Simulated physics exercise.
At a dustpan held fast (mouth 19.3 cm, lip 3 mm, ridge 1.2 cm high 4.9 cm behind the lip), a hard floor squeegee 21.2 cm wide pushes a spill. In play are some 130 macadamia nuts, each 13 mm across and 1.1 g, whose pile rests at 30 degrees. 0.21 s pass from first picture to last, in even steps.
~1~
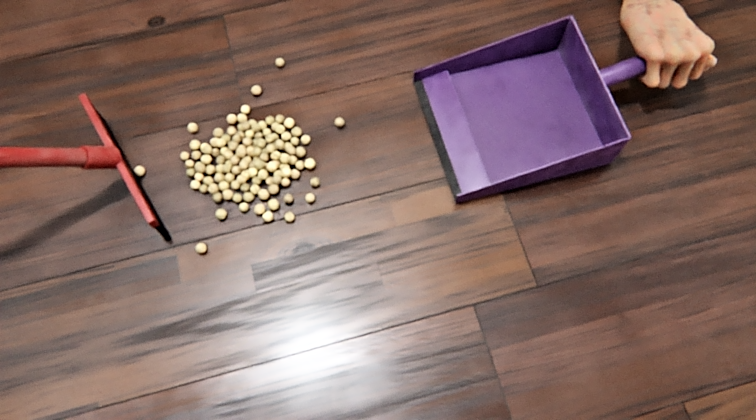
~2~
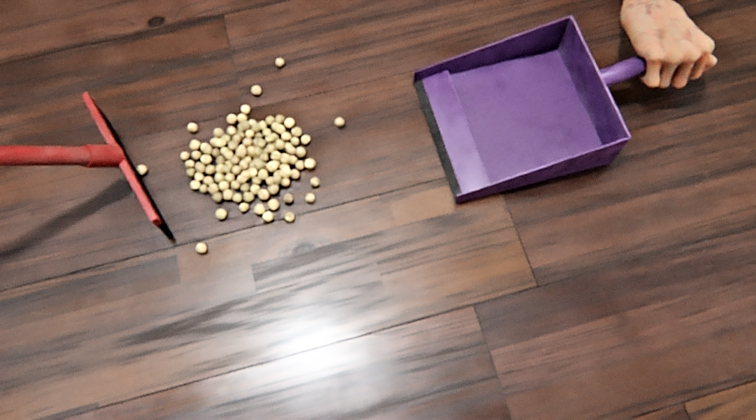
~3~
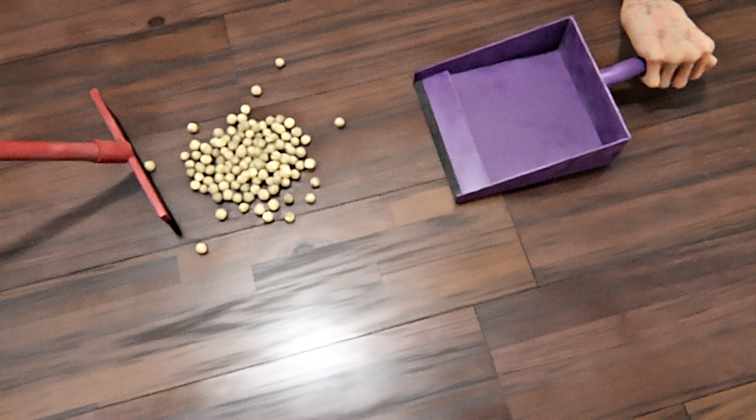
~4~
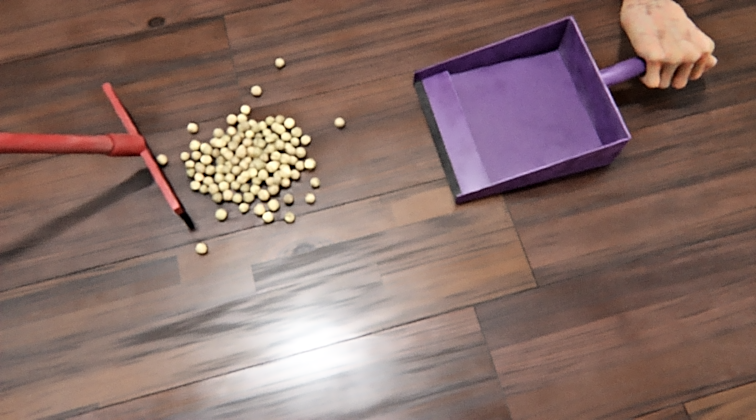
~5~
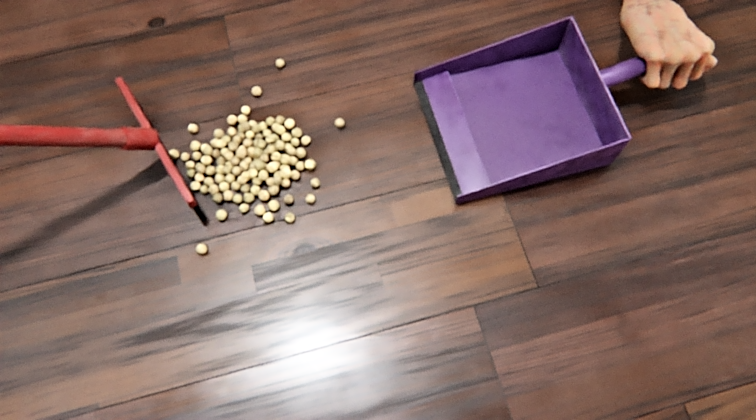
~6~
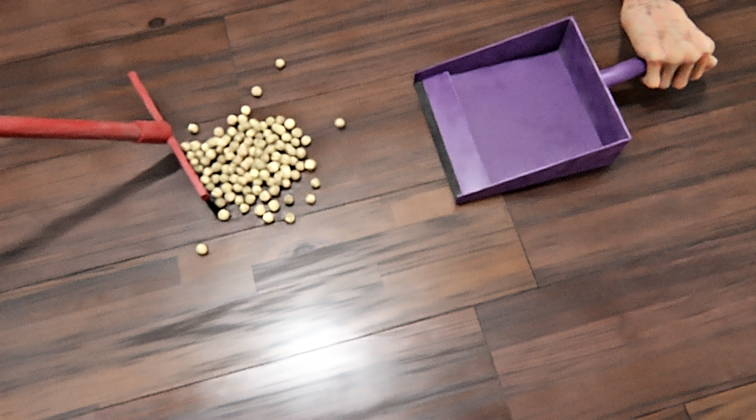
A red squeegee slid slowly rightward across a dark wooden floor, catching one stray round nut and then pressing into the pile's left edge, while a hand held a purple dustpan still on the right.
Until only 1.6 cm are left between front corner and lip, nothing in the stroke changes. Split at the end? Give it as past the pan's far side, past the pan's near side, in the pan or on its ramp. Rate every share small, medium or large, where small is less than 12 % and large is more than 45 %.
Ratings - far side: Large; near side: Small; pan: Small.
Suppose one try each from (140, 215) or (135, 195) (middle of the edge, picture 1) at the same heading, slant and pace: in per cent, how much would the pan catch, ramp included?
First try about 15 per cent, second about 5 per cent.
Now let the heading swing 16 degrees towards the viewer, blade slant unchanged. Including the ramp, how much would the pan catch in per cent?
My guess is some 15 percent.
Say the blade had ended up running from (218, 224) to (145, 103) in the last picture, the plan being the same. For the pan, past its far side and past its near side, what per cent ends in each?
Final per cent - pan 5, far 35, near 5.
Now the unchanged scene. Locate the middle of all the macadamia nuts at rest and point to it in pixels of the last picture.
(407, 80).
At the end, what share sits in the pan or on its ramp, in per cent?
Roughly 5 percent.
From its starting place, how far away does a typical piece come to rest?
About 28 cm.
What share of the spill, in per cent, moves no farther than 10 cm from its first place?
About 20 %.
Then, 0.34 s after the last picture, middle of the blade 20 cm from the lip; 0 % over the lip, far side 35 %, near side 0 %.
Then, 0.57 s after the last picture, middle of the blade 11 cm from the lip; 0 % over the lip, far side 45 %, near side 0 %.
Then, 0.91 s after the last picture, middle of the blade 5 cm from the lip; 10 % over the lip, far side 50 %, near side 0 %.
In the end, far side 50 %, near side 0 %, pan 5 %, in front of the lip or behind the blade 45 %.
